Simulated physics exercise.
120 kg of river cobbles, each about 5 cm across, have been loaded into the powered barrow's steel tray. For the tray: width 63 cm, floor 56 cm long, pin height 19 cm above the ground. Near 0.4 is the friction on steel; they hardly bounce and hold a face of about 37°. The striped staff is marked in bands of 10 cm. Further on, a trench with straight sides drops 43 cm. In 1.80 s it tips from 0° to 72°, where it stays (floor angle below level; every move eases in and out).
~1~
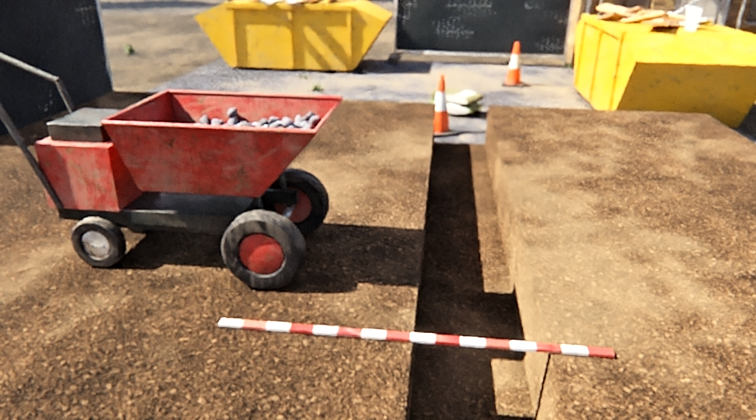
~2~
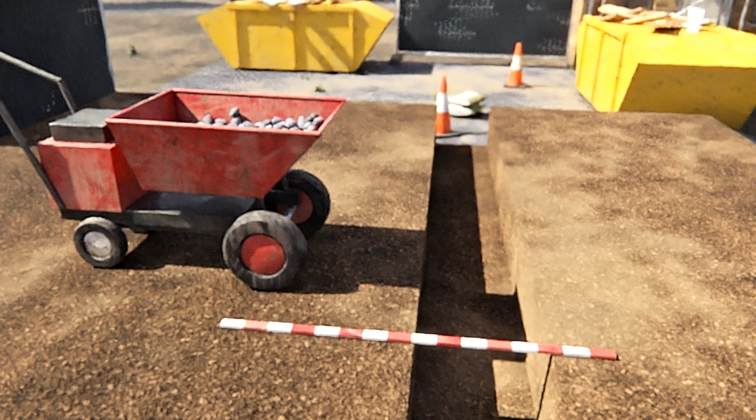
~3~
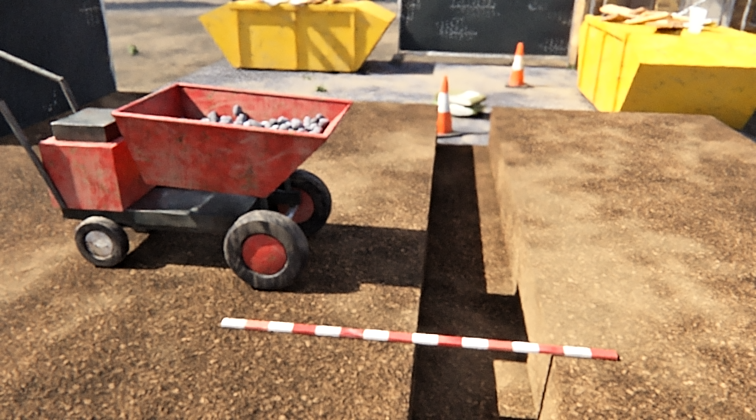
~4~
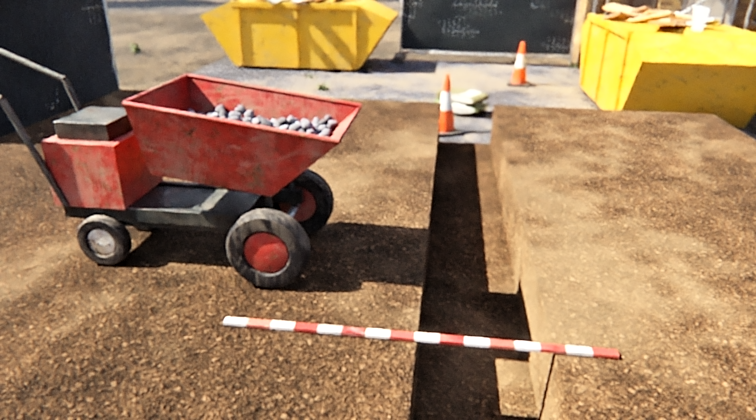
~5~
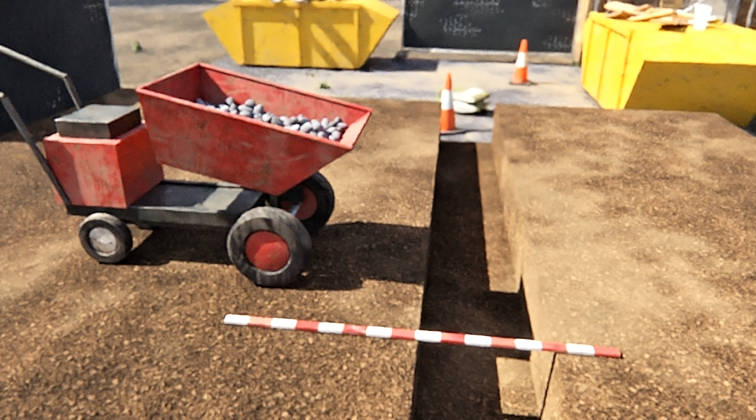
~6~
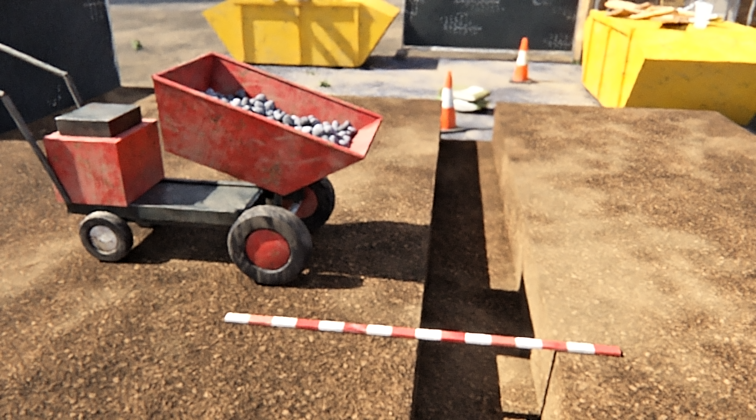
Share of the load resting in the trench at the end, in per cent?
100 per cent.
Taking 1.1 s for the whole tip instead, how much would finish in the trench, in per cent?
It would come to roughly 100 per cent.
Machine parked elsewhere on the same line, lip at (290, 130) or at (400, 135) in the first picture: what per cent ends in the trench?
Roughly 70 percent for the first, and 95 percent for the second.
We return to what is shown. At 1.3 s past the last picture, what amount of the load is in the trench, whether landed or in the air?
Roughly 50% by that time.
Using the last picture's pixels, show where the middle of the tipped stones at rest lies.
Around (478, 330).
Then, 0.8 s after the last picture the floor is at 61°, 100 % in the tray; the foremost stones are at (409, 217).
Then, 1.3 s after the last picture the floor is at 72°, 48 % in the tray, 1 % short of the trench, 50 % in the trench; the foremost stones are at (519, 334).
Then, 1.6 s after the last picture the floor is at 72°, 17 % in the tray, 1 % short of the trench, 82 % in the trench; the foremost stones are at (524, 330).
Then, 3.6 s after the last picture the floor is at 72°, 0 % in the tray, 100 % in the trench; the foremost stones are at (527, 342).
